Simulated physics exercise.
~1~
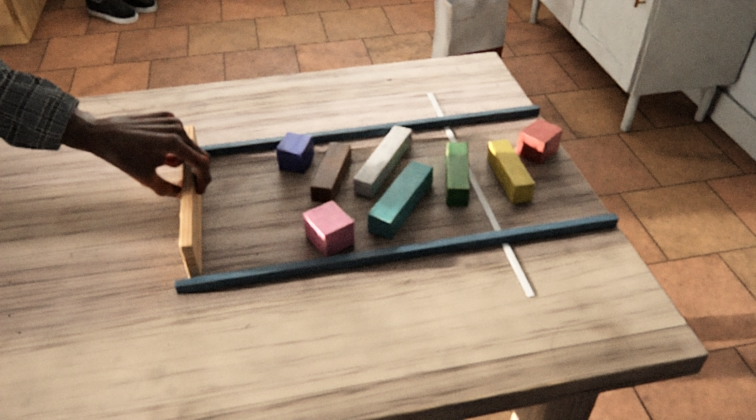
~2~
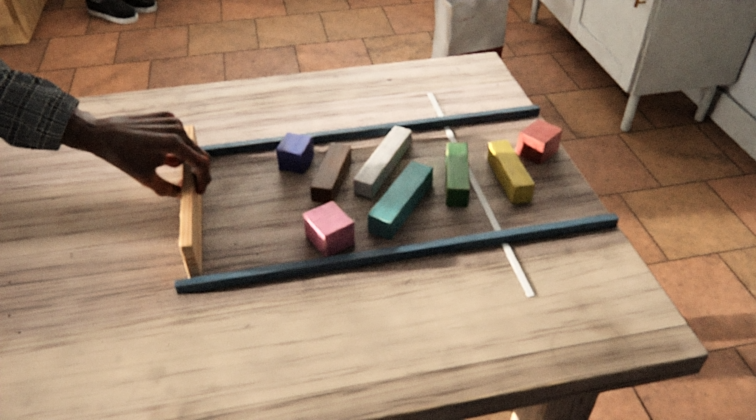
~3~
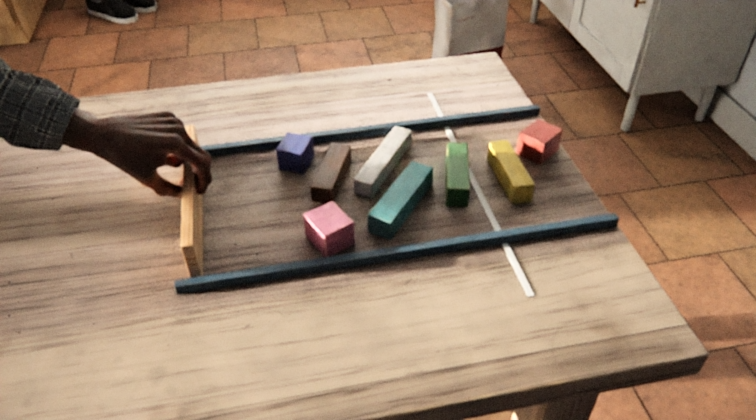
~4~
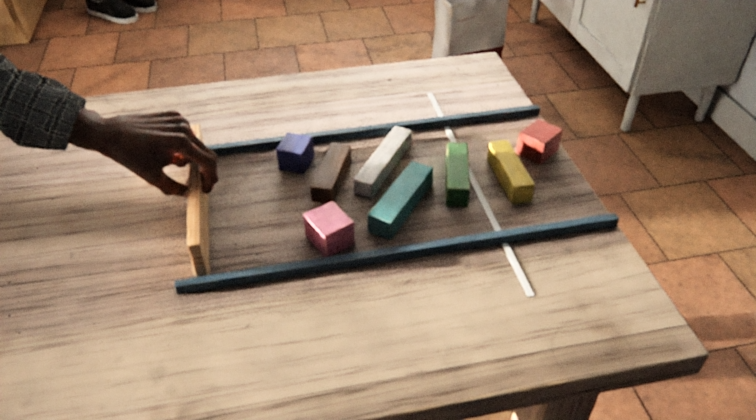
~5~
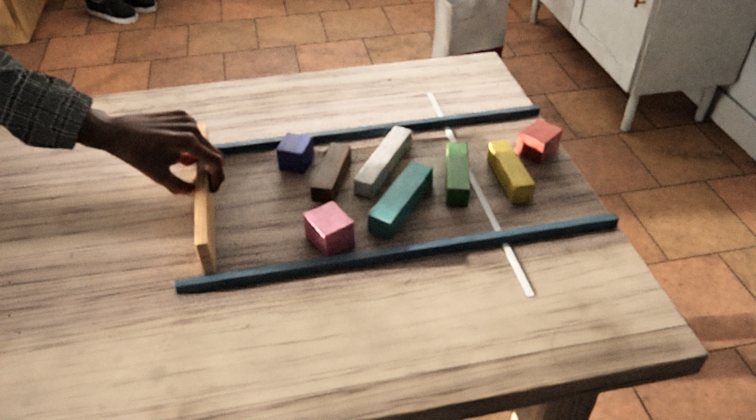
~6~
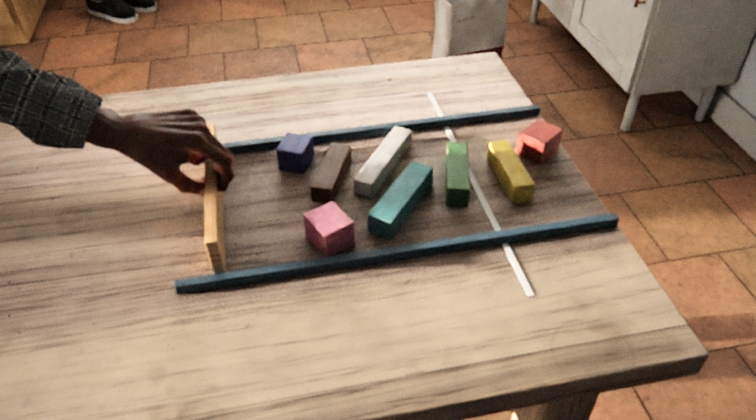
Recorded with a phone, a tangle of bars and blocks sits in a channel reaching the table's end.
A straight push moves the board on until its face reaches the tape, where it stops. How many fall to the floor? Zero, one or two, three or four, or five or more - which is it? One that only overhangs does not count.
The push clears none off the end, I'd bet.
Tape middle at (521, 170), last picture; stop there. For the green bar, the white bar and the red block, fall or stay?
Lab note - green bar toppled, white bar not toppled, red block toppled.
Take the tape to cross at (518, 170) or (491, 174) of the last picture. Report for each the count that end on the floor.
Taking the two tries in order, the numbers are 3 and 1.
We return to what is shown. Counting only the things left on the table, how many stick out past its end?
Expected count: 2.
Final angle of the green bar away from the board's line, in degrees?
Somewhere near 10 degrees, I'd say.
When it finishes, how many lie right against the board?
In contact: 3.
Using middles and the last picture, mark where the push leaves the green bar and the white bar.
First object about (556, 170); second object about (509, 154).
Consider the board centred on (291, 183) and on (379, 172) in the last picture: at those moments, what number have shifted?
At the one place 1, at the other 6.
Early on, none off yet; red block at rest near (539, 142); yellow bar at rest near (510, 171); green bar at rest near (457, 173).
Finally, the number that fall off is zero.
